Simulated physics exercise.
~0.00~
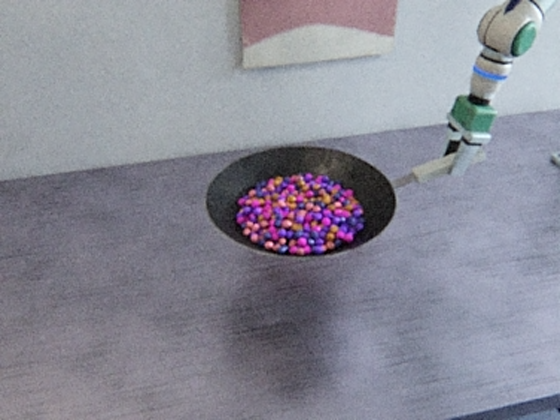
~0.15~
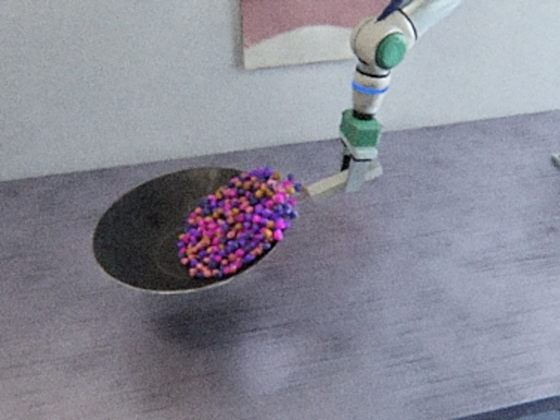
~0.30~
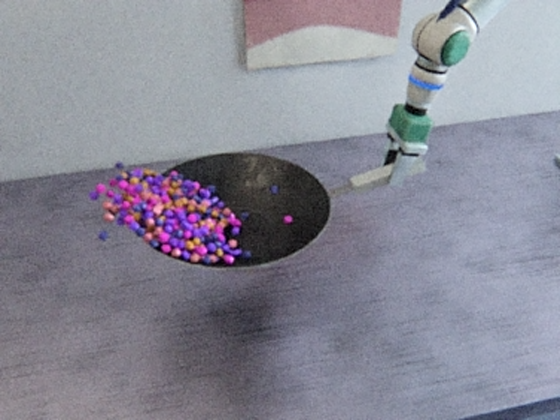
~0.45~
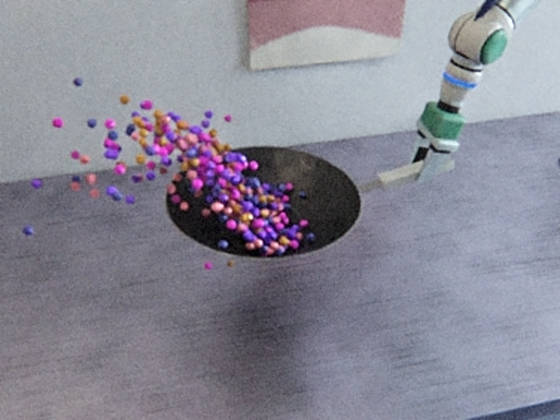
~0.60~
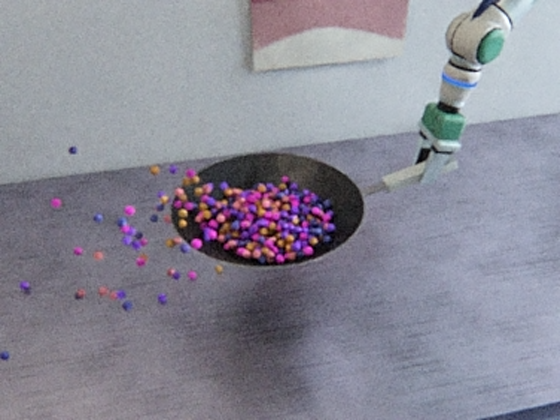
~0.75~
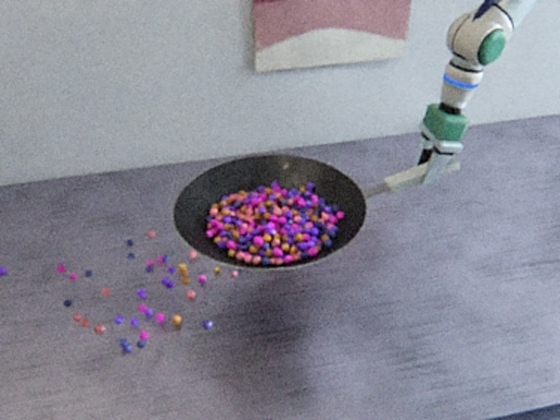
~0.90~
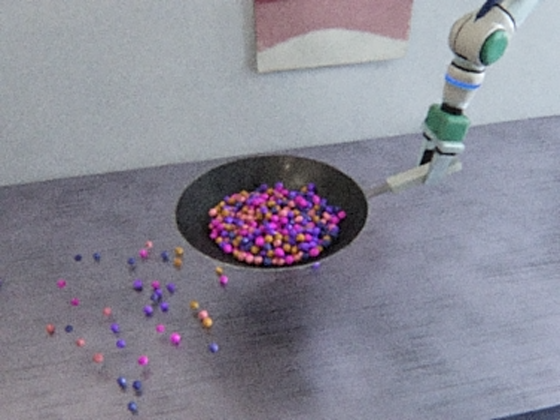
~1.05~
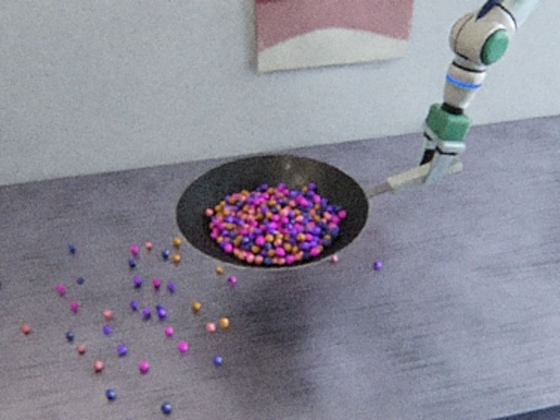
A robot arm jerked a wok full of small, colorful round sweets to the left and then back right, tossing them up over the far rim; most settled back in the wok, while a few dozen scattered across the gray table.
